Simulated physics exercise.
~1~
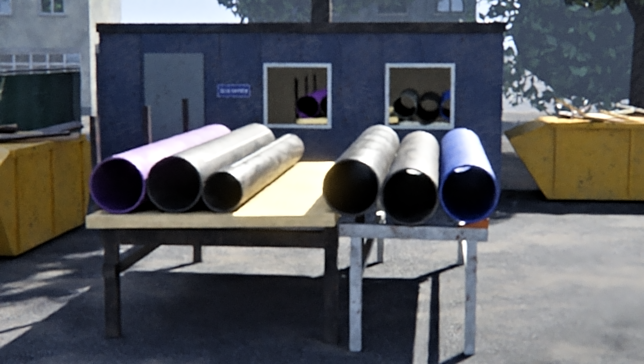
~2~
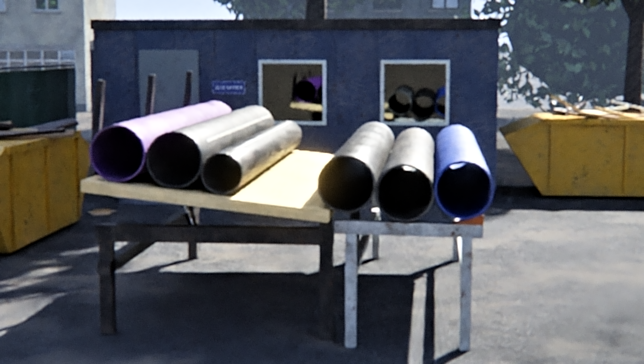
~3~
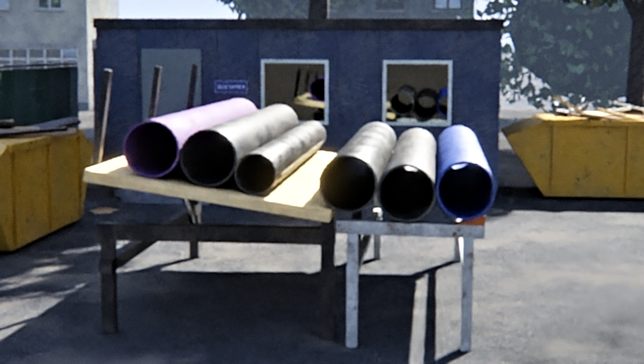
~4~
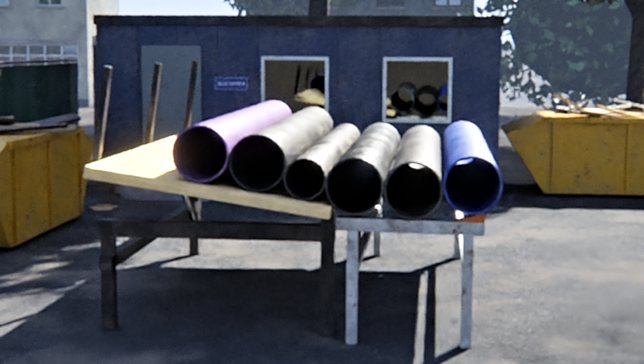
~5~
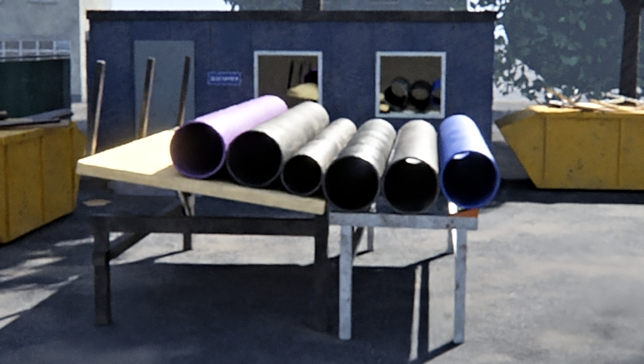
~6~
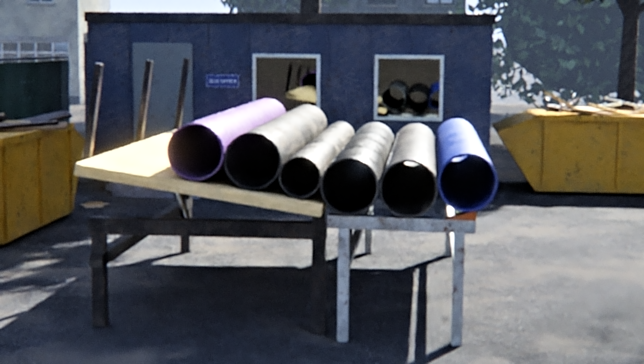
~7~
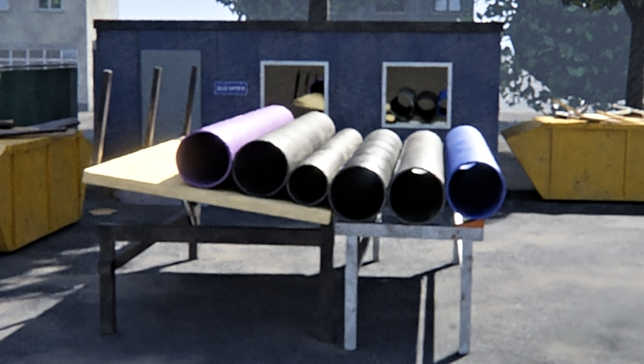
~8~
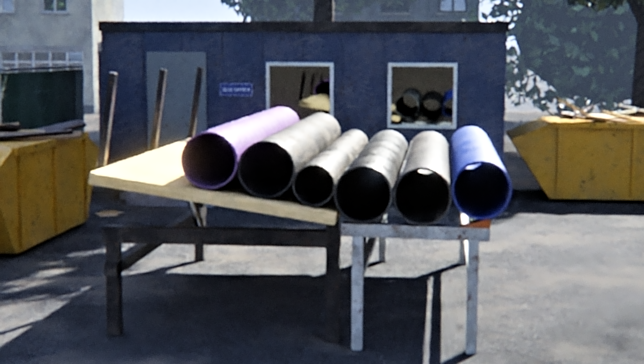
A wooden deck beside a metal rack tilts up on its left, and the purple pipe and two dark ones roll right down it until they press against the dark and blue pipes on the rack, where all six settle in a touching row, none going over the end.
